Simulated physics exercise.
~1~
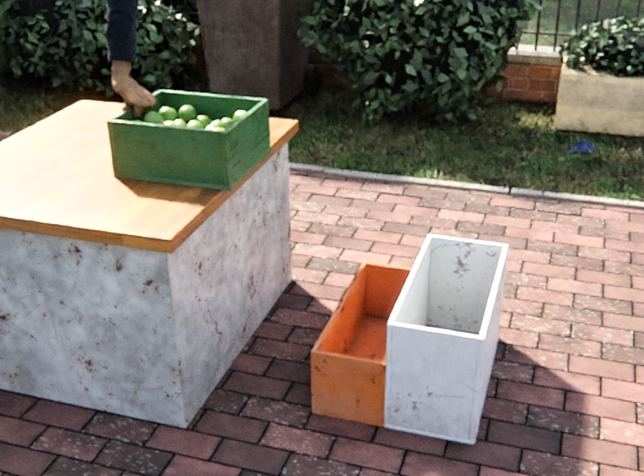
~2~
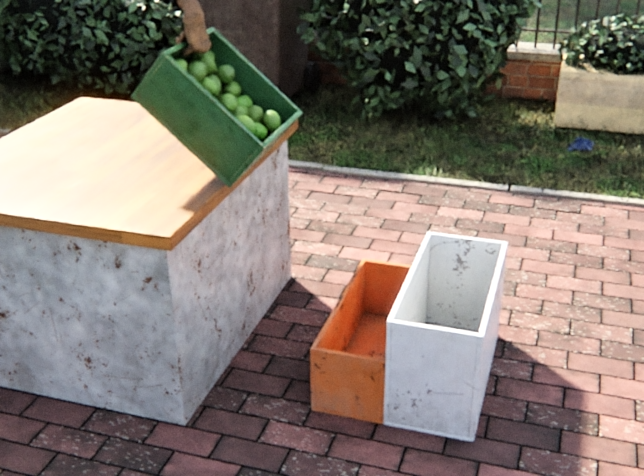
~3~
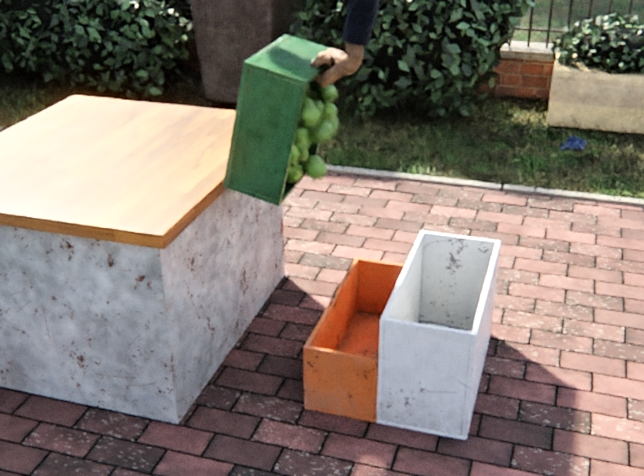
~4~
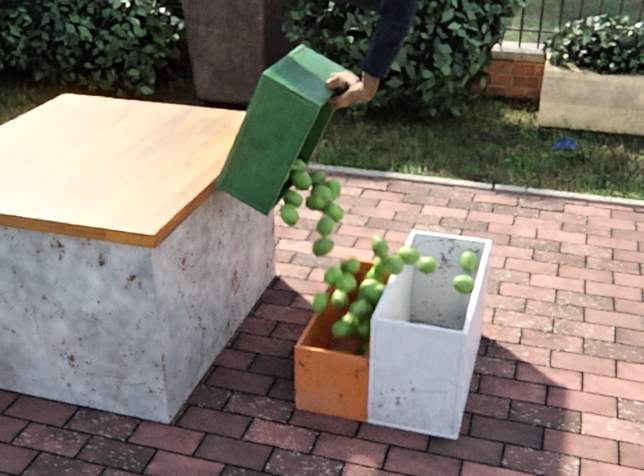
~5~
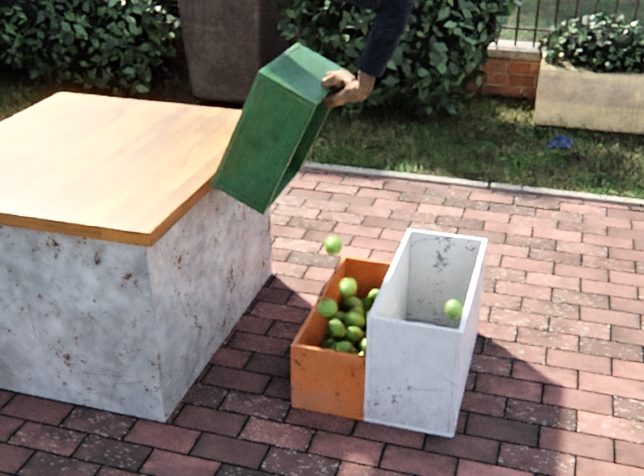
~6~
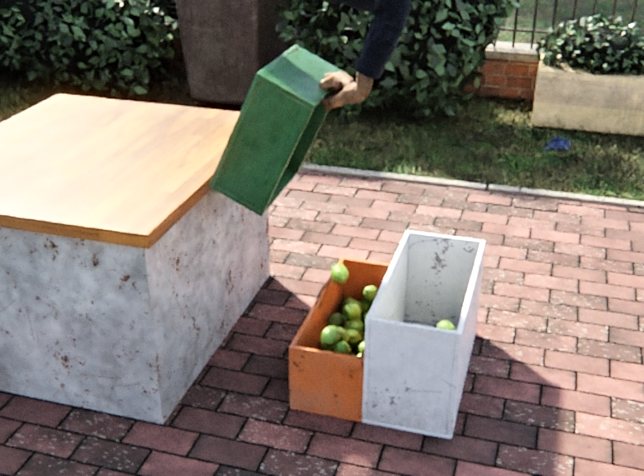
Green crate tipped by a hand off a bench edge, spilling limes mostly into an orange box, some into a white trough.
